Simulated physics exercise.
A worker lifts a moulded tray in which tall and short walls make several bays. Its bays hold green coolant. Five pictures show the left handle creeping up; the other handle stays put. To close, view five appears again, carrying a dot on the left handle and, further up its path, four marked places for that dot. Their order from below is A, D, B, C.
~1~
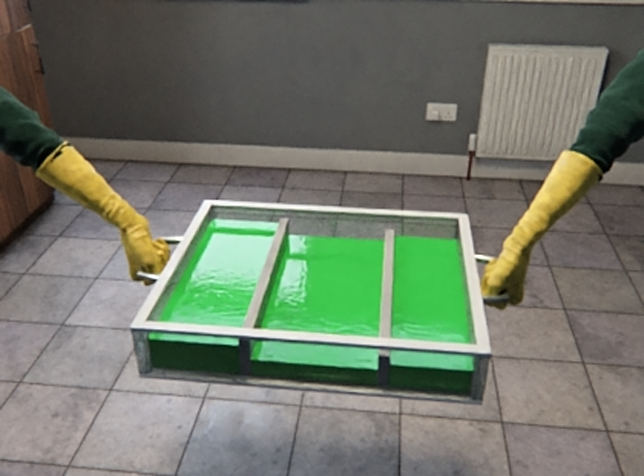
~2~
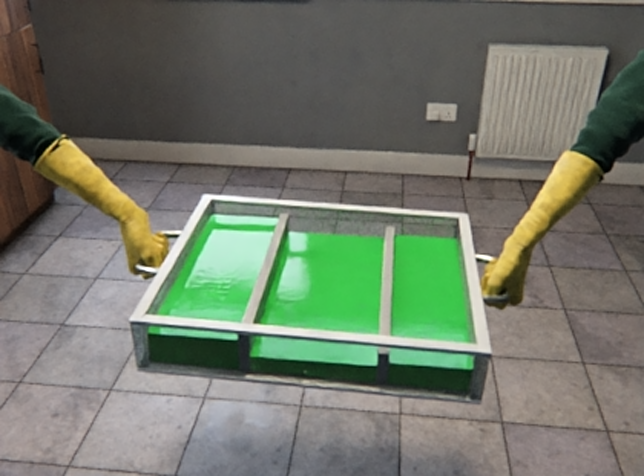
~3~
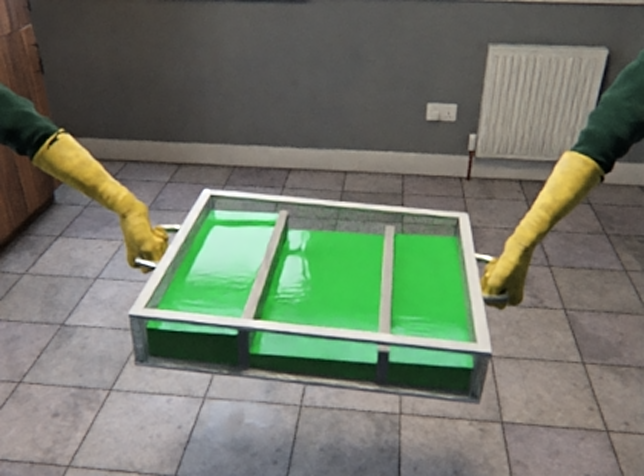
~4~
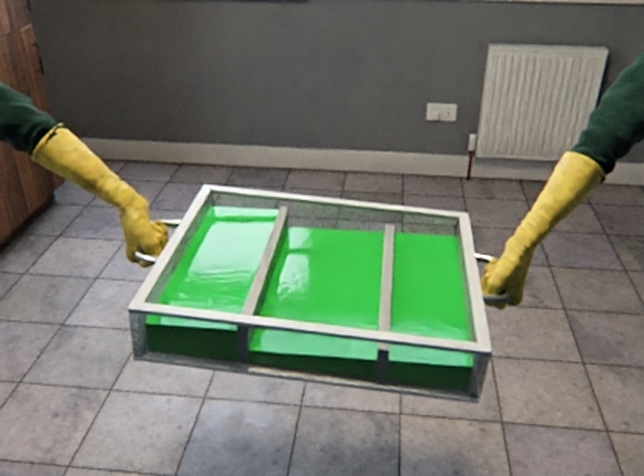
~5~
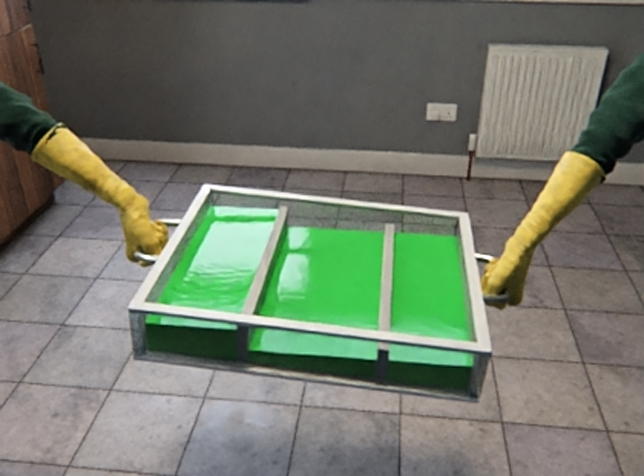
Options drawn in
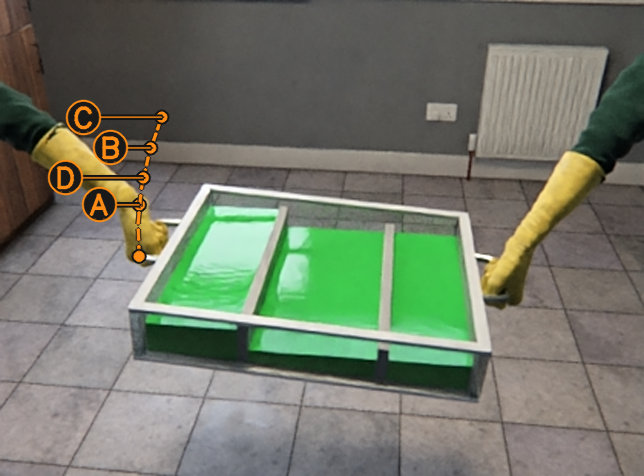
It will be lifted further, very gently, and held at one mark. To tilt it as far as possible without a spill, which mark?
Choose D.
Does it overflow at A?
No, that is safe.
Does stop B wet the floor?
Yes.
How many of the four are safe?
Two.
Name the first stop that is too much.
B.
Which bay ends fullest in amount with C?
The right bay.
On the marked copy, A at (139, 204); B at (150, 147); C at (161, 117); D at (143, 177).
If A is chosen, nothing spills; the left bay holds the most.
If B is chosen, about 8 % goes over the rim.
If C is chosen, about 22 % goes over the rim.
If D is chosen, nothing spills; the right bay holds the most.
